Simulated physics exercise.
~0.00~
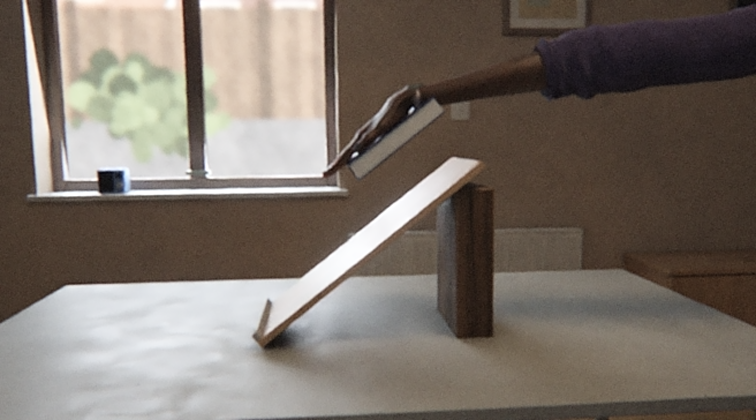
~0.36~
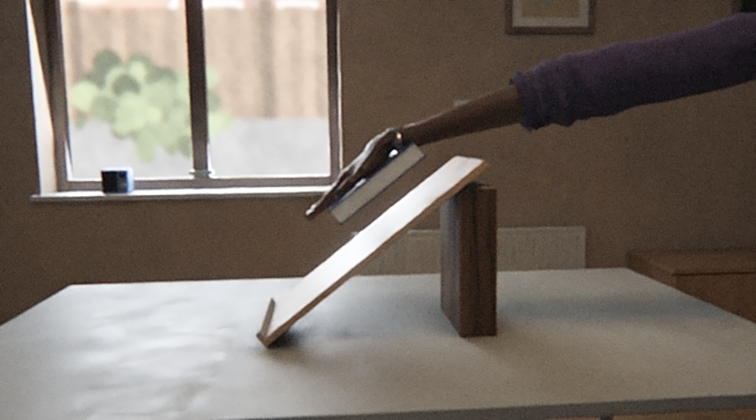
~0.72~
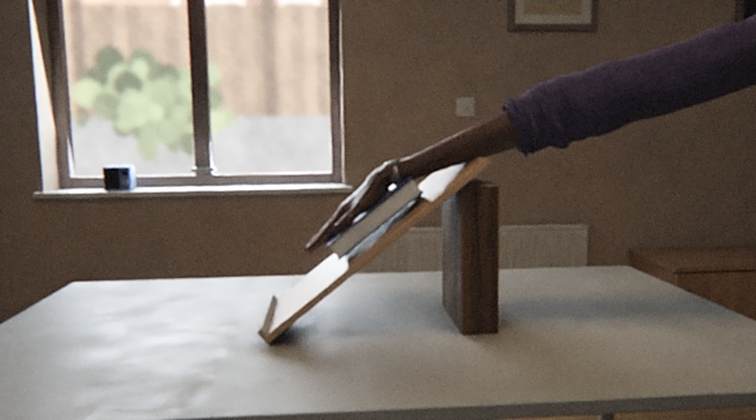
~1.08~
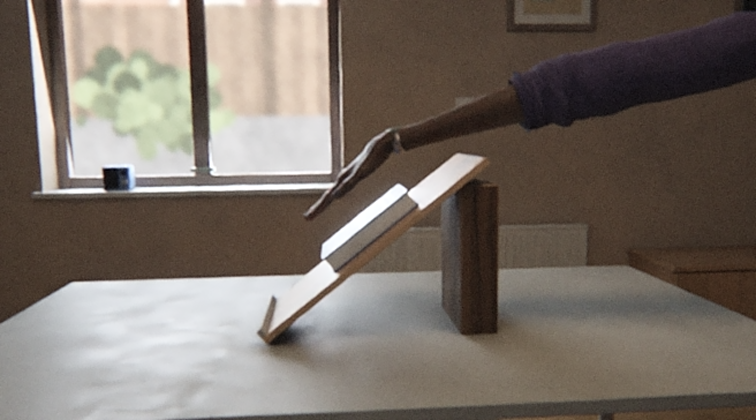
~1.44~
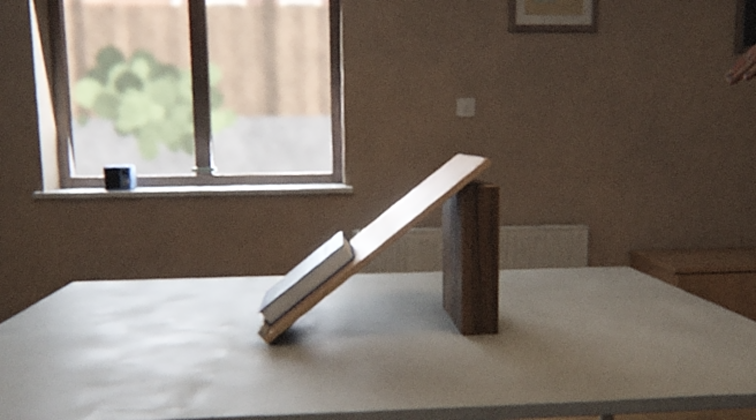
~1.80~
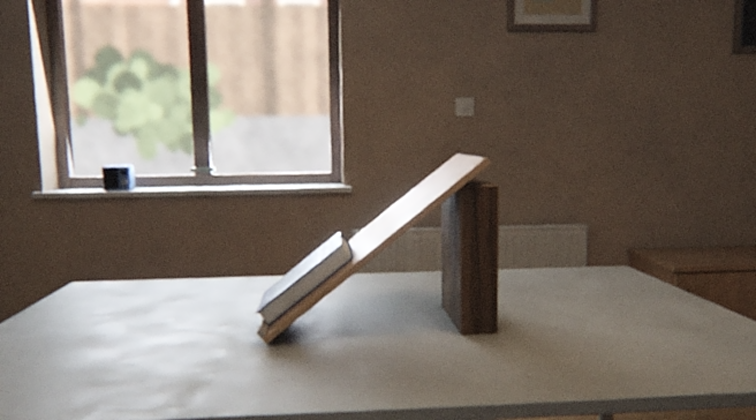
A book was lowered by a hand onto a sloping board propped against a wooden block, and once the hand let go and drew back, it slid down to the left and came to rest against the lip at the bottom.
